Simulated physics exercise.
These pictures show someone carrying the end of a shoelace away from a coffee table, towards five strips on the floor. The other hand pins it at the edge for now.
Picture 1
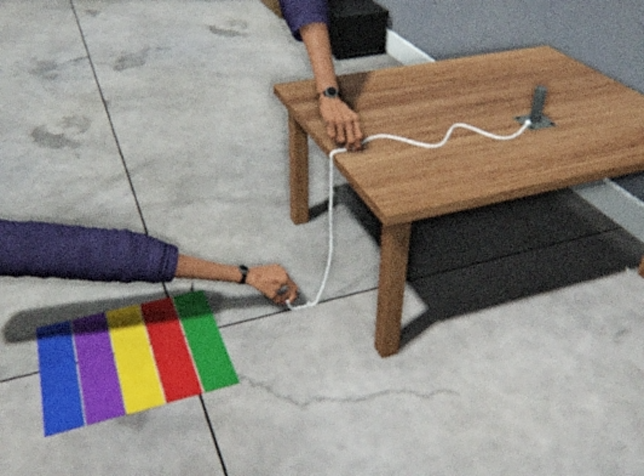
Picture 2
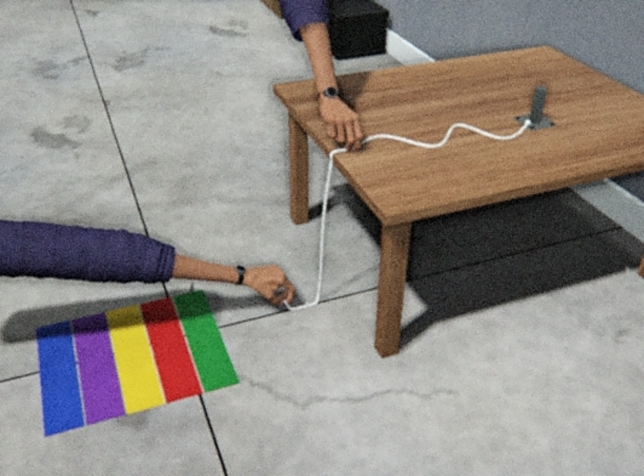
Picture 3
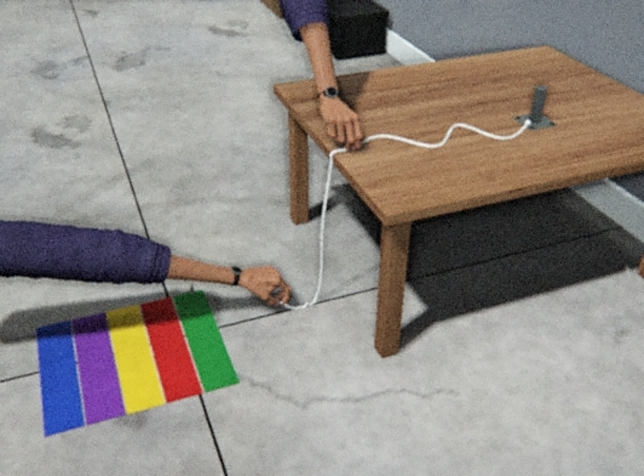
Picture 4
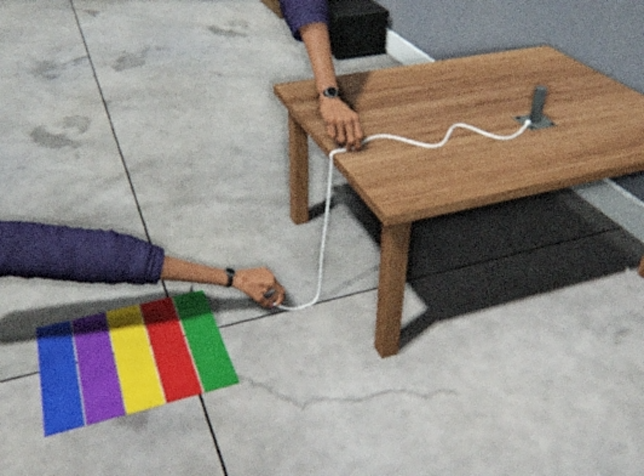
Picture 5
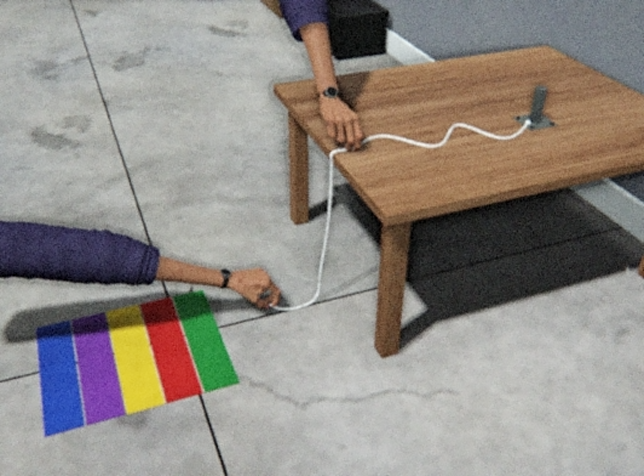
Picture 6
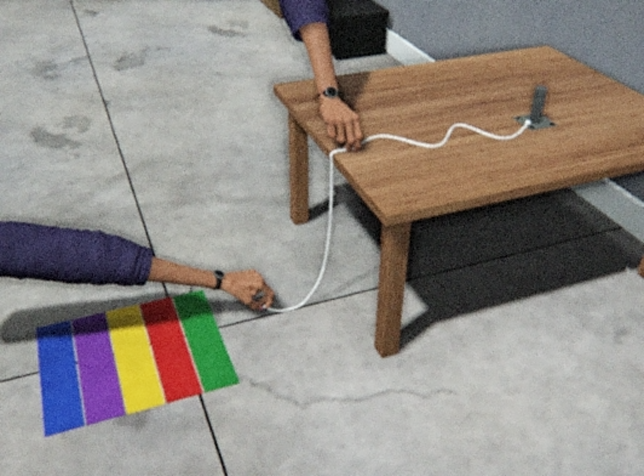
Hand slowly drawing the end of a white shoelace slightly left near coloured floor strips, another hand pinning it at a table's edge.
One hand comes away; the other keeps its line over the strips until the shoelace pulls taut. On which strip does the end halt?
The purple one.
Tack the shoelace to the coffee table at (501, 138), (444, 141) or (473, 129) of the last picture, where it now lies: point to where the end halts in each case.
About (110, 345), (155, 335) and (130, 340).
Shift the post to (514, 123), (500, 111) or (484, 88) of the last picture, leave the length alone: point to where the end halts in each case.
Try by try, around (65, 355), (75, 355) and (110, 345).
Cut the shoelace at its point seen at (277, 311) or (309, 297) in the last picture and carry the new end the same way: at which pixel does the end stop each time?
In that order: (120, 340) and (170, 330).
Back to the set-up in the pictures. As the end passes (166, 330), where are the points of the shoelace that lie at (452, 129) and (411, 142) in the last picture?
They go to (425, 137) and to (360, 149).
Early on, end near (166, 330); over red.
Midway, end near (123, 341); over yellow.
At the end of the slack, end near (96, 347); over purple. It halts on the purple strip.
